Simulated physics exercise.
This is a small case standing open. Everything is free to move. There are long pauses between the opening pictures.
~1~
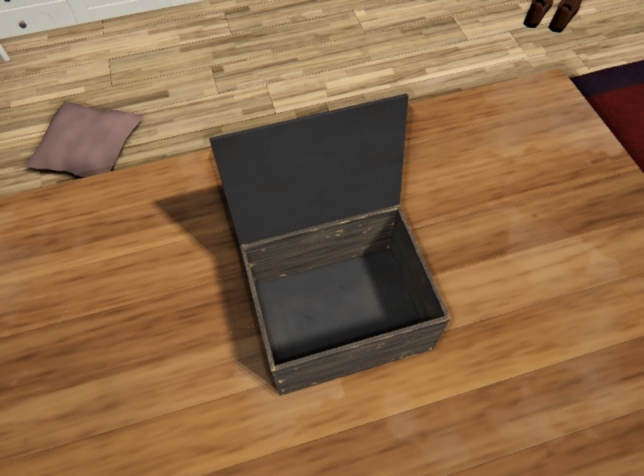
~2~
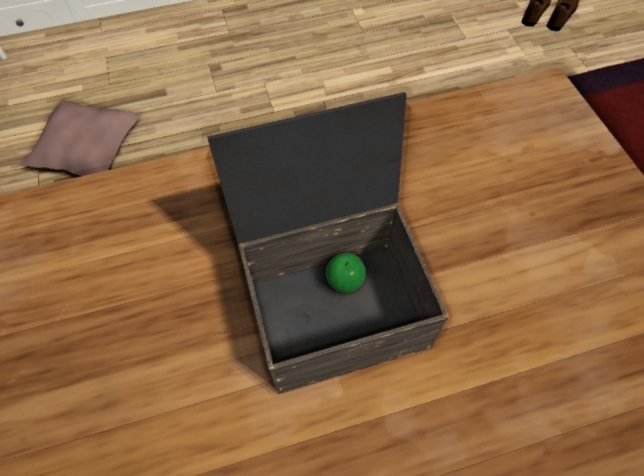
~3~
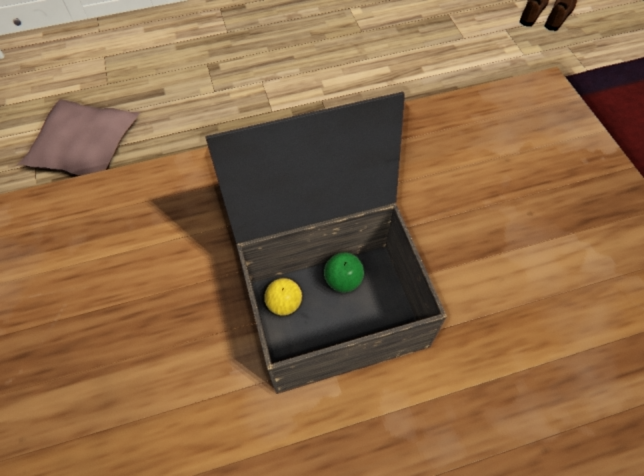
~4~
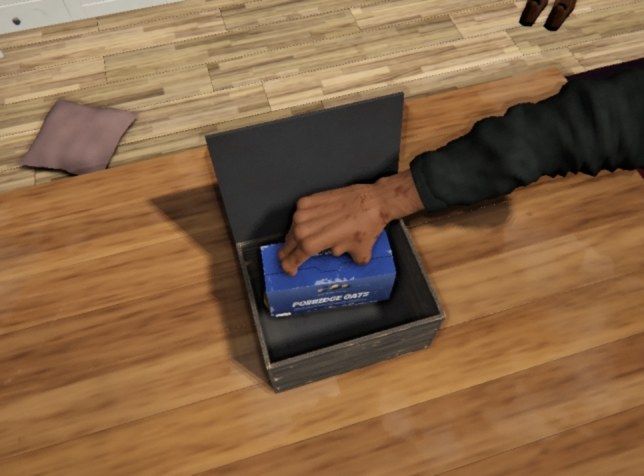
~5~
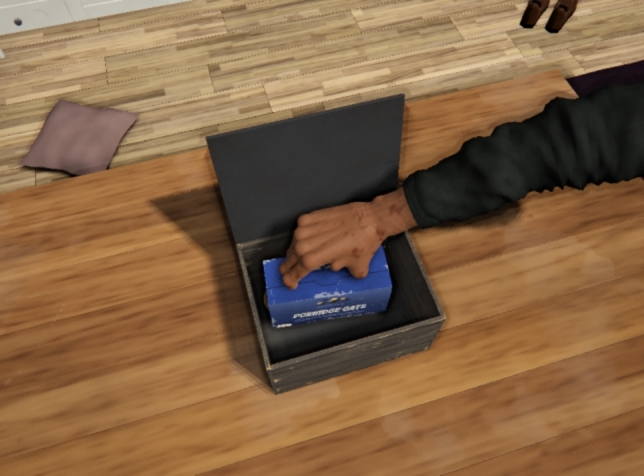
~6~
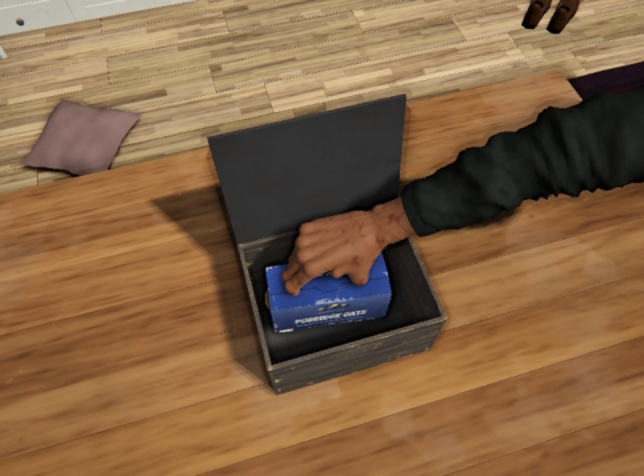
Green apple, then a yellow fruit, appearing in an open dark case before a hand lowers a blue carton inside.
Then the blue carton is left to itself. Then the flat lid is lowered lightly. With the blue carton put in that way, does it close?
Outcome: The lid sits on the rim.
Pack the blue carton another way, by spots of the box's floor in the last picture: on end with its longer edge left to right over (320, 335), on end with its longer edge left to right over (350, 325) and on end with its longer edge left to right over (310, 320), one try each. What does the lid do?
In the first case it will not close; in the second case it stays ajar; in the third case it sits on the rim.
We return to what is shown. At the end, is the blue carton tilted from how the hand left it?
The blue carton ends up tilted.
Then, 1.00 s on from there, lid starting down; blue carton on its side near (325, 332); green apple shifted a little; yellow apple shifted a little.
Then, 1.80 s on from there, lid 46° above the rim; blue carton on its side near (325, 332); green apple shifted a little.
In the end, lid shut; toppled in the box, blue carton; the other 2 unmoved. At the end, from the last picture's camera, blue carton near (325, 332).
